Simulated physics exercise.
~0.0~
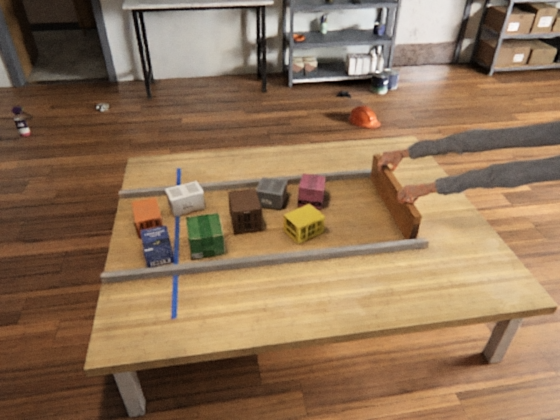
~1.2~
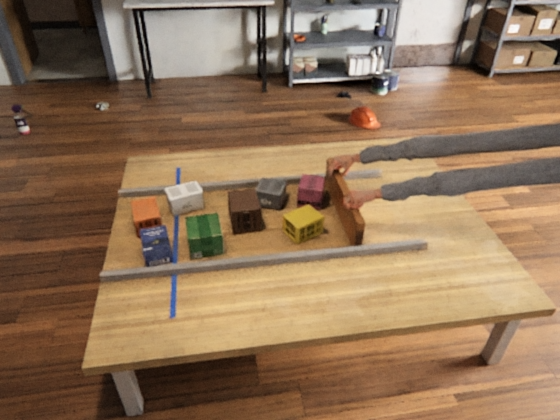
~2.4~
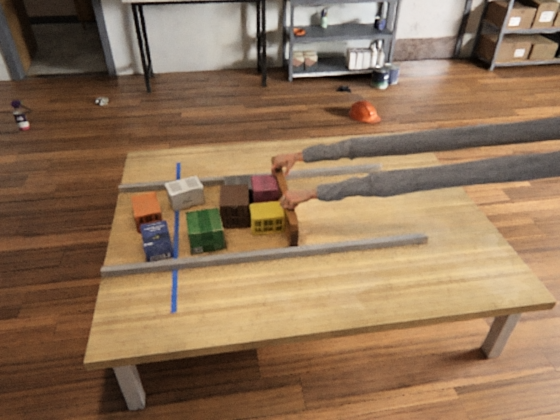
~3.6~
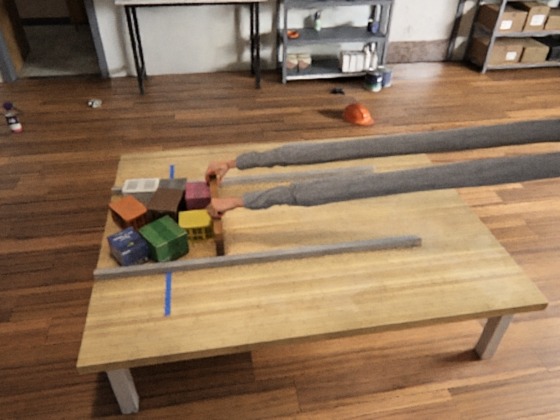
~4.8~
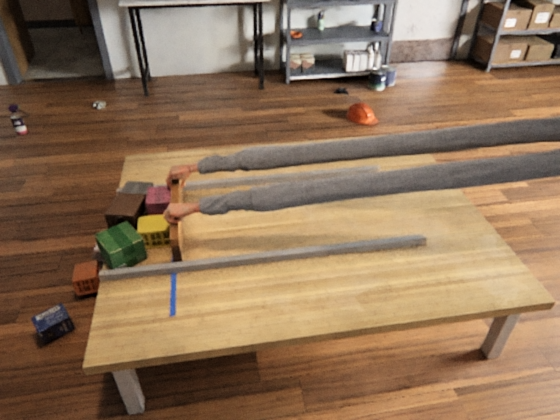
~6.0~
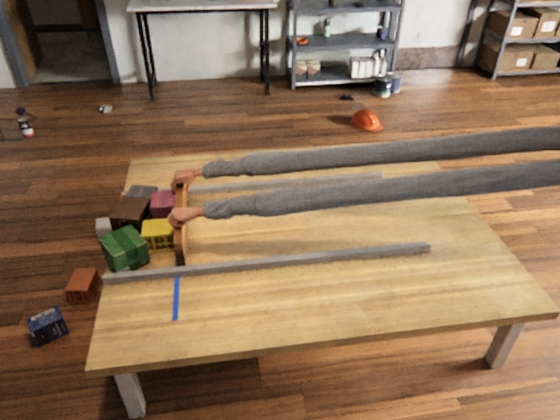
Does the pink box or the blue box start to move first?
The pink box starts to move first, pushed left by the plank while the blue box is still at rest. The blue box only shifts later, once the group is bunched up toward the left end.
